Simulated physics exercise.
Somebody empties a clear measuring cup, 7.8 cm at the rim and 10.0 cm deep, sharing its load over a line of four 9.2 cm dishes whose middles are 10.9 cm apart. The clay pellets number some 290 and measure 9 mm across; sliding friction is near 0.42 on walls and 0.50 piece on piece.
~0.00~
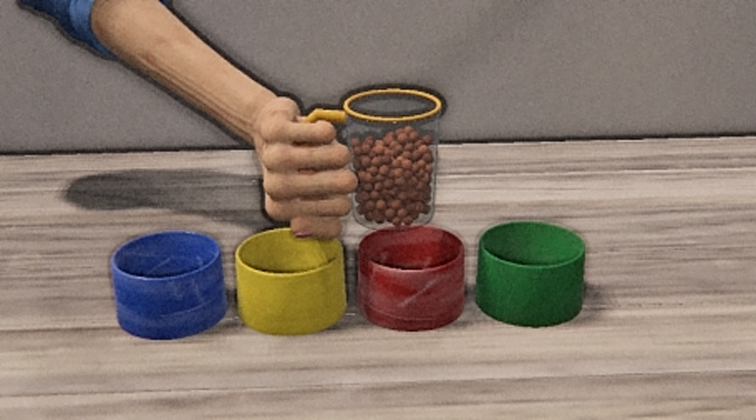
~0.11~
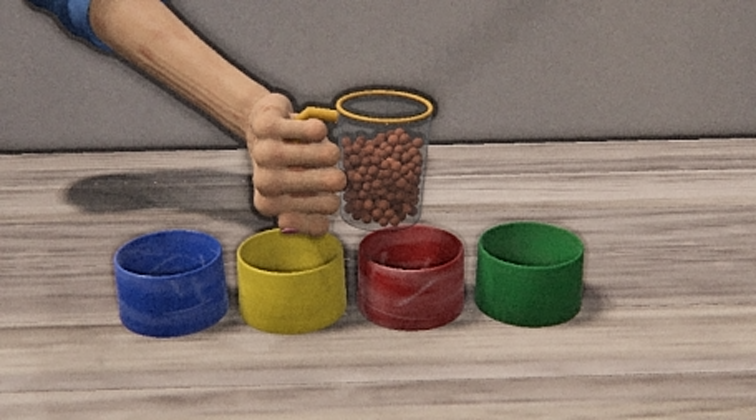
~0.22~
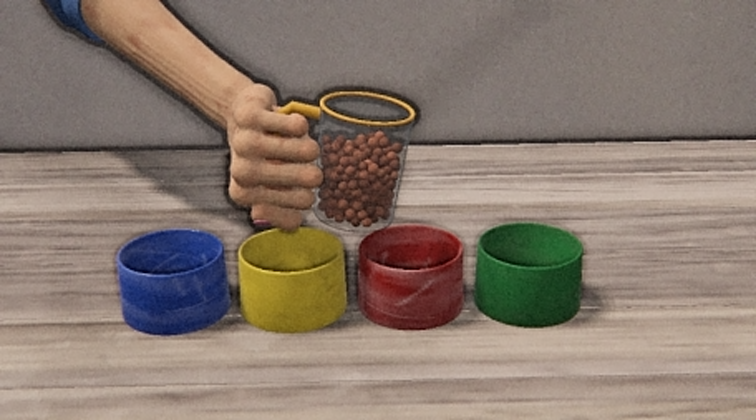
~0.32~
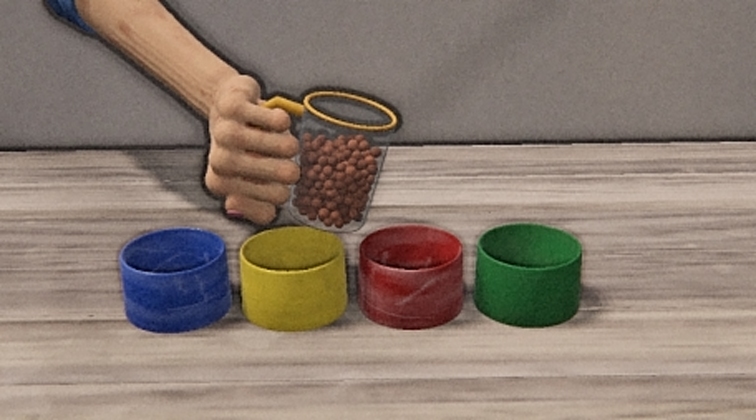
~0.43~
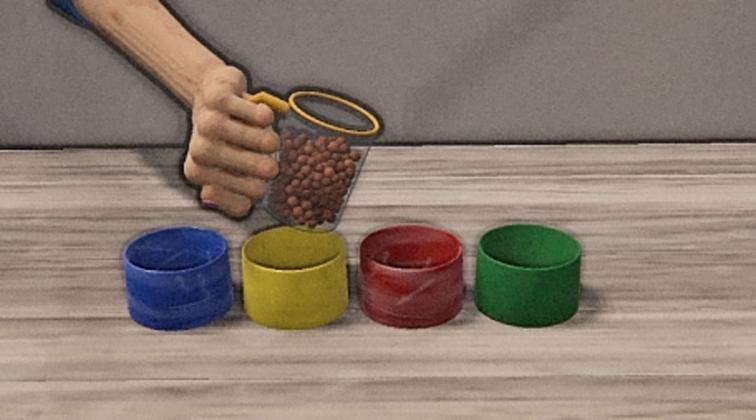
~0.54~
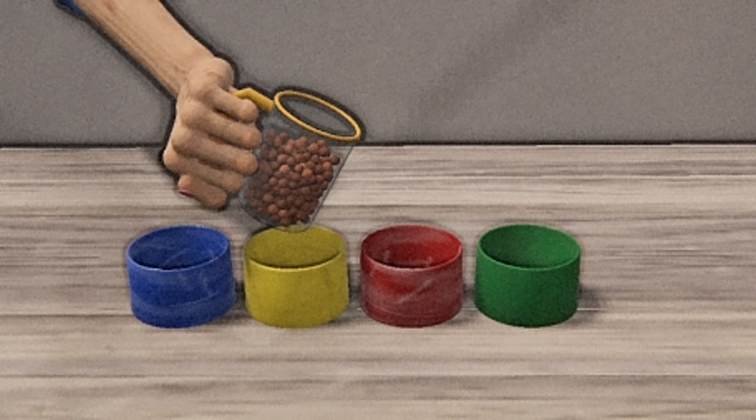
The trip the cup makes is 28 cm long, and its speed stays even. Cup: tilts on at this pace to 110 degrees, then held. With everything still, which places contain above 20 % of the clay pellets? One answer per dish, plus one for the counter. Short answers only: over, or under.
Red dish under. Blue dish over. Green dish under. Yellow dish under. Counter under.
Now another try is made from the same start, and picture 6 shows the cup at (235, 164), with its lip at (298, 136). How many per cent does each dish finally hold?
Red 0; blue 100; green 0; yellow 0.
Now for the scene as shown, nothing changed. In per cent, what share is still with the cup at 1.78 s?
It comes to about 100 percent.
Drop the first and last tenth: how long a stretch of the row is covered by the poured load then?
About 5 cm.
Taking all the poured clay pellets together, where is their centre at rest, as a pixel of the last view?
(176, 277).
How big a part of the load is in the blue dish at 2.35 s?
Close to 55 percent of the load.
After 1.28 s, tilt 65 degrees; cup holds 100 %.
After 1.78 s, tilt 91 degrees; cup holds 100 %.
After 2.35 s, tilt 110 degrees; cup holds 45 %, blue 55 %.
In the end, at 3.8 s, red 0 %, blue 100 %, green 0 %, yellow 0 %, counter 0 %.
